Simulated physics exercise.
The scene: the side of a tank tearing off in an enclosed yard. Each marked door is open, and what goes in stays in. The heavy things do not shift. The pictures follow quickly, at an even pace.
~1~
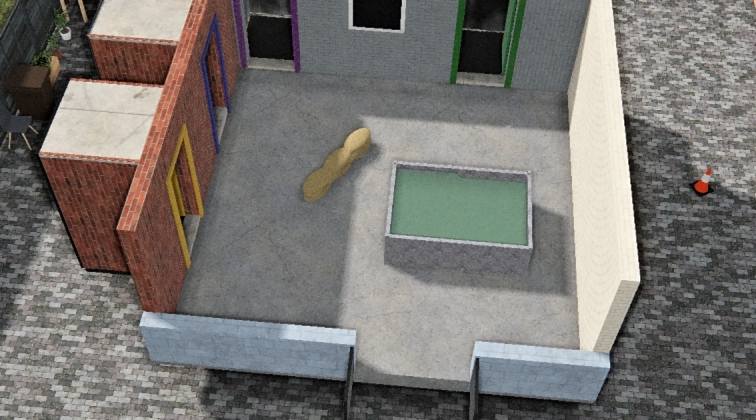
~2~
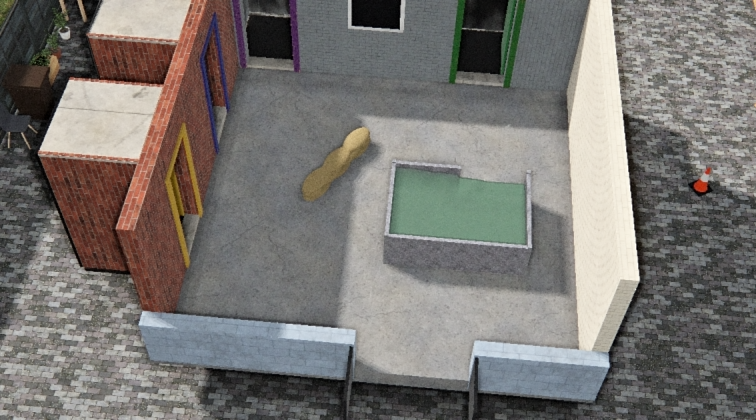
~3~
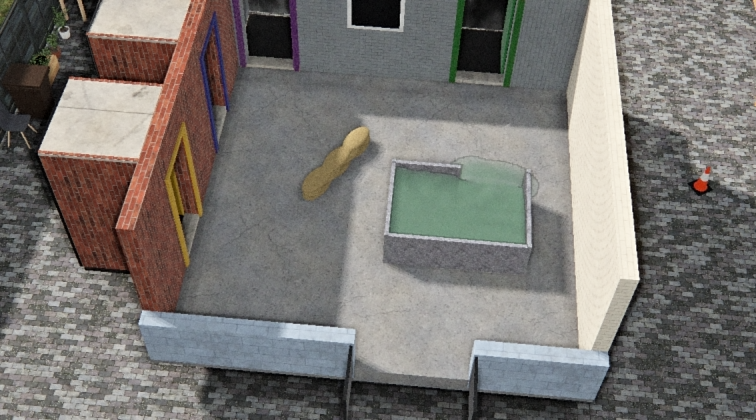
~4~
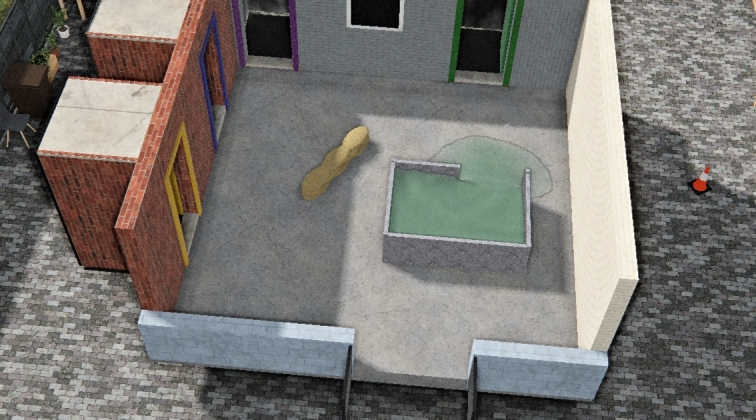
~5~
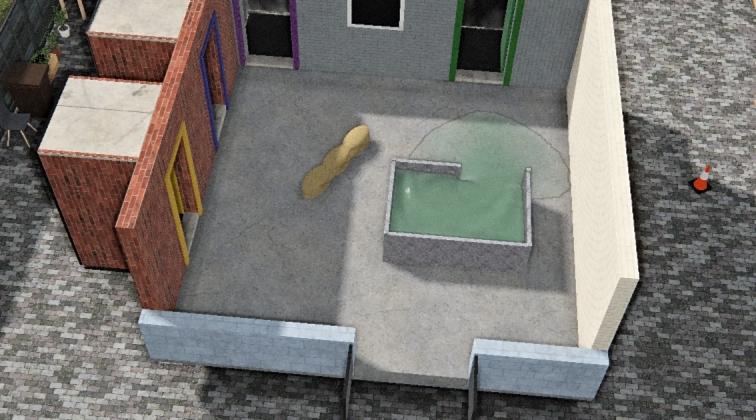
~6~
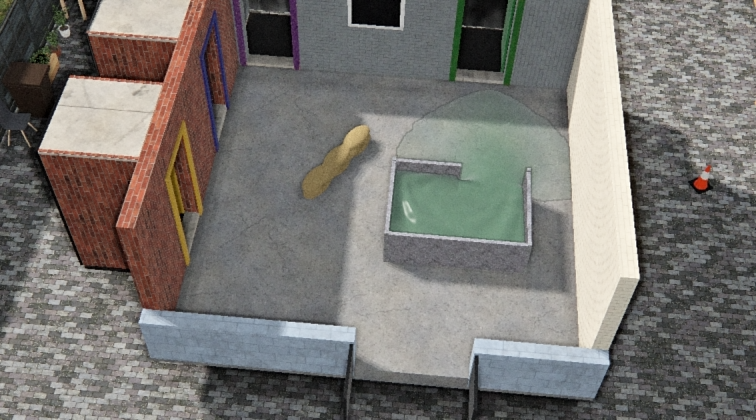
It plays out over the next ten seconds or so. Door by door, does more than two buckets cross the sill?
The purple door floods; the yellow door holds within the limit; the blue door holds within the limit; the green door floods.
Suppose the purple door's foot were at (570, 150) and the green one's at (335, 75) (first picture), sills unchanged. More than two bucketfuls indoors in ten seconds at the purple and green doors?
In short: The purple door goes over, the green door lets less in.
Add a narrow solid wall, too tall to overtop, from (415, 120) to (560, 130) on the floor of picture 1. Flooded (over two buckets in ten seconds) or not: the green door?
Then: Green door holds.
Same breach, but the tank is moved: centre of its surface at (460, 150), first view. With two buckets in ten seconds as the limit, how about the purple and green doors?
My reading: Purple door is under; green door passes that mark.
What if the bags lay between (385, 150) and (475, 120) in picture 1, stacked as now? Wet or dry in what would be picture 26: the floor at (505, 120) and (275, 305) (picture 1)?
In turn: Flooded, free of water.
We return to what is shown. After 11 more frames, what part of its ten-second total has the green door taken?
Some 50 per cent.
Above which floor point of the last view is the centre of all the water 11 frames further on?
Around (477, 181).
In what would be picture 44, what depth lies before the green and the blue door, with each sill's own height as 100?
About 140 and 90 per cent.
A moment on, water covers 20 % of the floor; the purple door not reached, the yellow door not reached, the blue door not reached, the green door over two buckets in.
Next, water covers 25 % of the floor; the purple door not reached, the yellow door not reached, the blue door not reached, the green door far over two buckets in.
Then, water covers 35 % of the floor; the purple door wet at the sill, nothing in, the yellow door not reached, the blue door not reached, the green door far over two buckets in.
Later, water covers 65 % of the floor; the purple door under two buckets in, the yellow door wet at the sill, nothing in, the blue door under two buckets in, the green door far over two buckets in.
In the end, water covers 90 % of the floor; the purple door over two buckets in, the yellow door wet at the sill, nothing in, the blue door under two buckets in, the green door far over two buckets in.
